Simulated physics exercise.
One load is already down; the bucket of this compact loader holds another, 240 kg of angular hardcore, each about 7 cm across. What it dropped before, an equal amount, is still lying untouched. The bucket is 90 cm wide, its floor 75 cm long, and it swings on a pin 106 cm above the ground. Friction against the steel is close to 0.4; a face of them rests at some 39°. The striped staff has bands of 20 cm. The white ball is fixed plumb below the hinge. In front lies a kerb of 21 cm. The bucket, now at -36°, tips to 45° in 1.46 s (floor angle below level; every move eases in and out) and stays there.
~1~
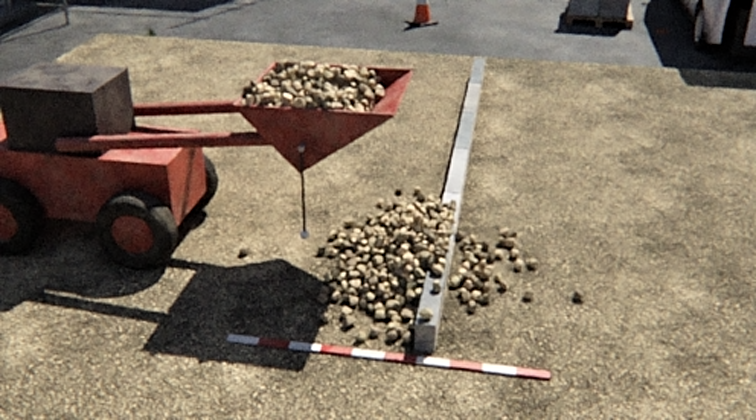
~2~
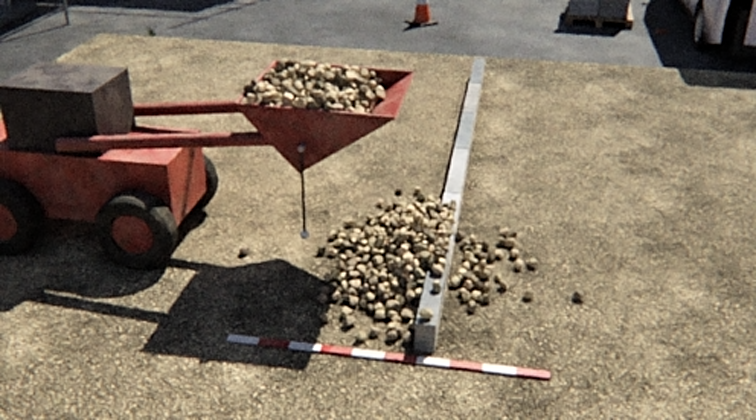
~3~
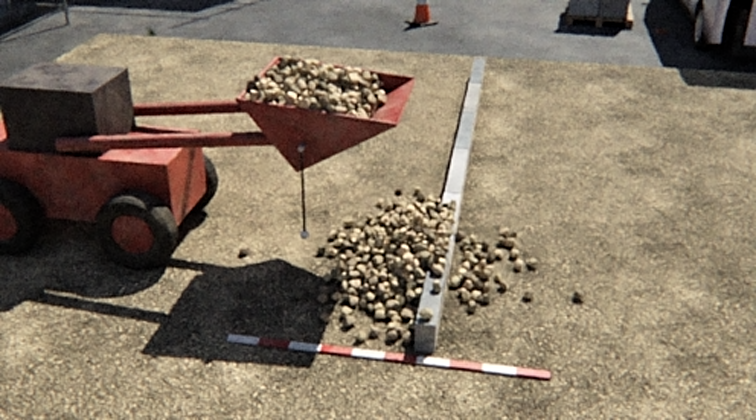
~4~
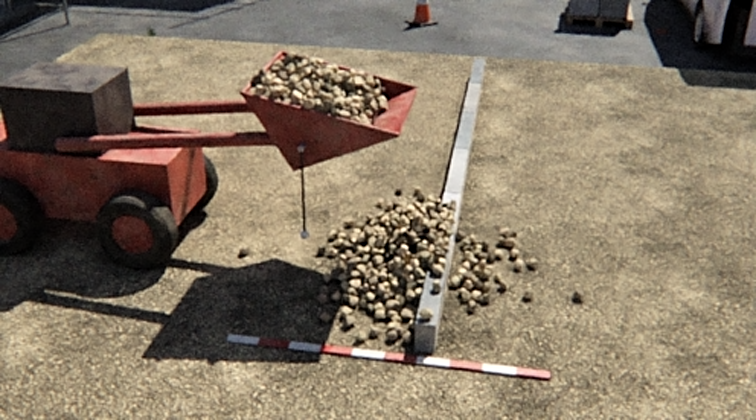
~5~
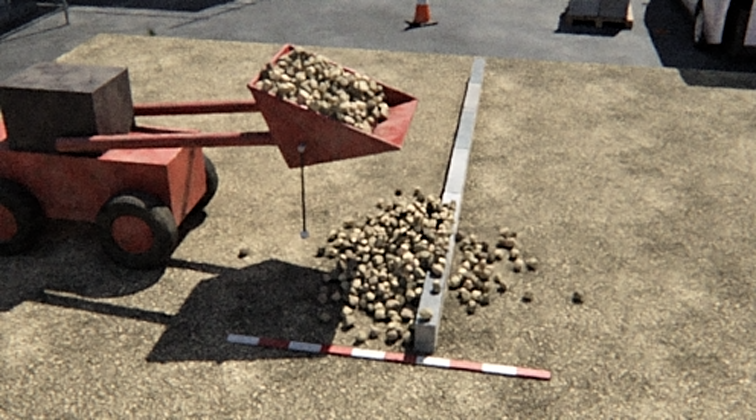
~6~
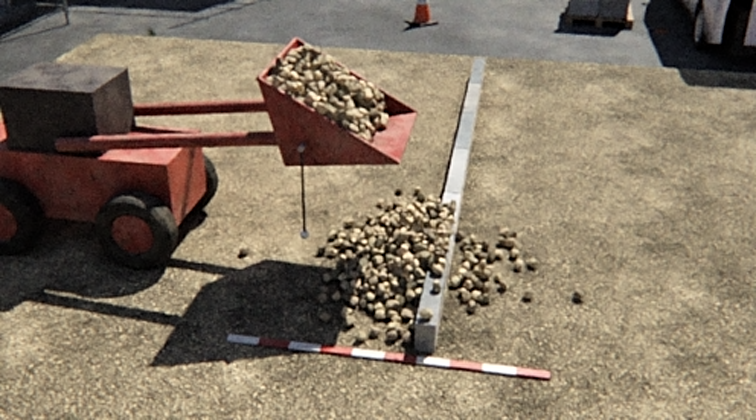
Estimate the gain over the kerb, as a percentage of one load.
Close to 5 parts in a hundred.
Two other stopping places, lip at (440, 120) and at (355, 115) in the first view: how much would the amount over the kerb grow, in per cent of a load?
Near 65 per cent from the first place, 0 from the second.
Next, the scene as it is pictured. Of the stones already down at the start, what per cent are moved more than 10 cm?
Roughly 5 per cent of them.
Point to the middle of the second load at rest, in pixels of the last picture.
Around (389, 240).
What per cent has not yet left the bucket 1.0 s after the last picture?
About 30 per cent.
Then, 0.5 s after the last picture the floor is at 33°; in per cent of one load, 94 in the bucket, 99 on this side of the kerb, 7 over the kerb; the foremost stones are at (525, 266).
Then, 1.0 s after the last picture the floor is at 45°; in per cent of one load, 29 in the bucket, 164 on this side of the kerb, 7 over the kerb; the foremost stones are at (525, 266).
Then, 1.3 s after the last picture the floor is at 45°; in per cent of one load, 1 in the bucket, 189 on this side of the kerb, 11 over the kerb; the foremost stones are at (525, 266).
Then, 3.7 s after the last picture the floor is at 45°; in per cent of one load, 0 in the bucket, 188 on this side of the kerb, 12 over the kerb; the foremost stones are at (527, 269). Net gain over the kerb, 5.
